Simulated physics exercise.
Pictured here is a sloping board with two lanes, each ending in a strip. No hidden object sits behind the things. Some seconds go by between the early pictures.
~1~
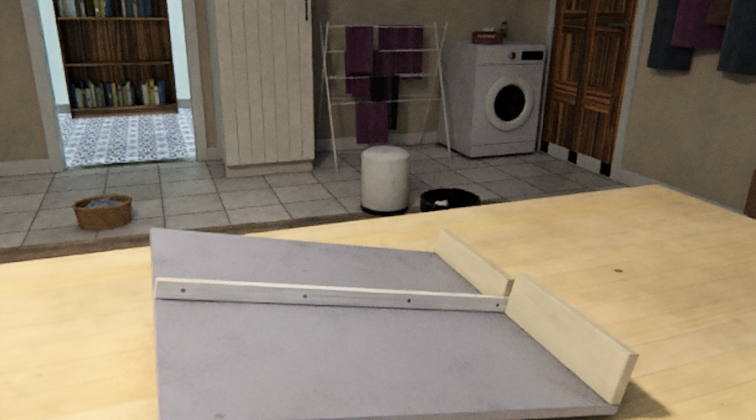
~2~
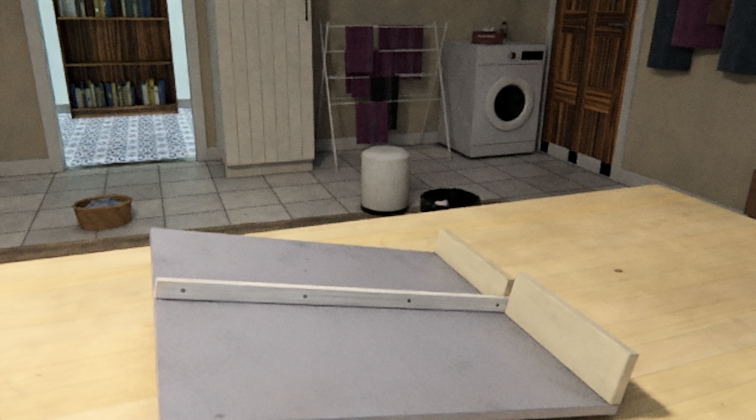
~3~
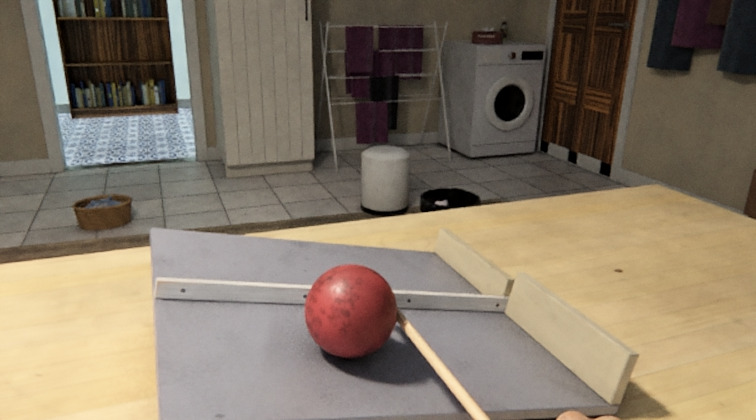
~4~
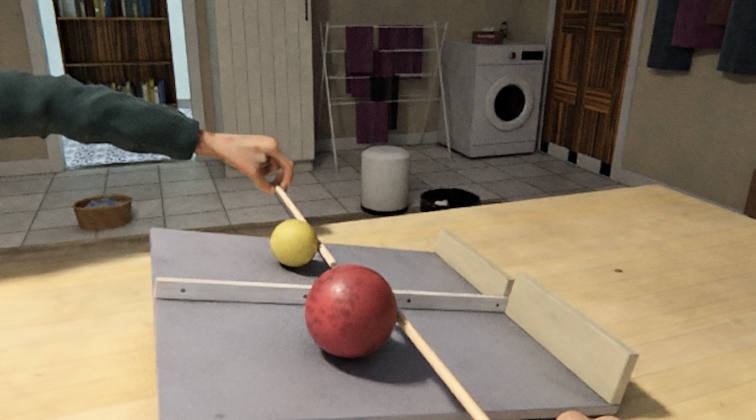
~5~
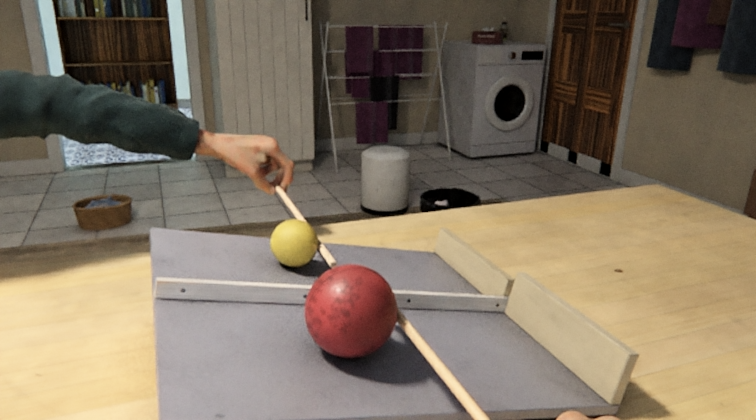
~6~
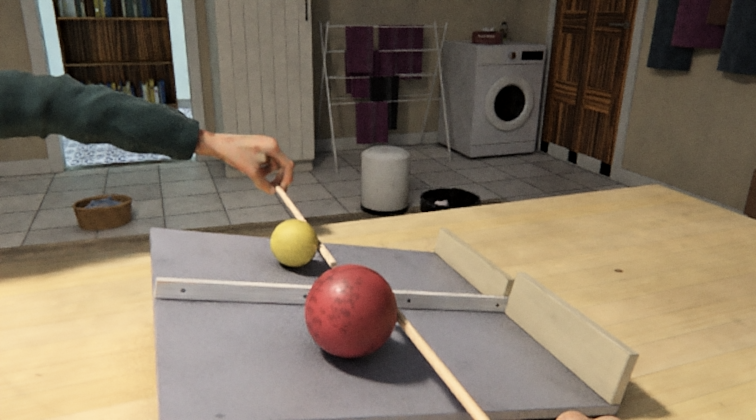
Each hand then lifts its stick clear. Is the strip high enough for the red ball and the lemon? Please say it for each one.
Trial note - red ball stays put; lemon stays put.
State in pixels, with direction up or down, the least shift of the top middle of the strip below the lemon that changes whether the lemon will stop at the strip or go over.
The switch happens after a shift of some 16 pixels down.
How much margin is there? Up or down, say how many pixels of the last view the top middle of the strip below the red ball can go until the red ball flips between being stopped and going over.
Going down, 32 pixels.
Then, 0.42 s later than the last frame, red ball rolling on the board near (448, 315); lemon rolling on the board near (370, 250).
When it is over, the red ball stops on the board, near (531, 318); the lemon stops on the board, near (451, 257).
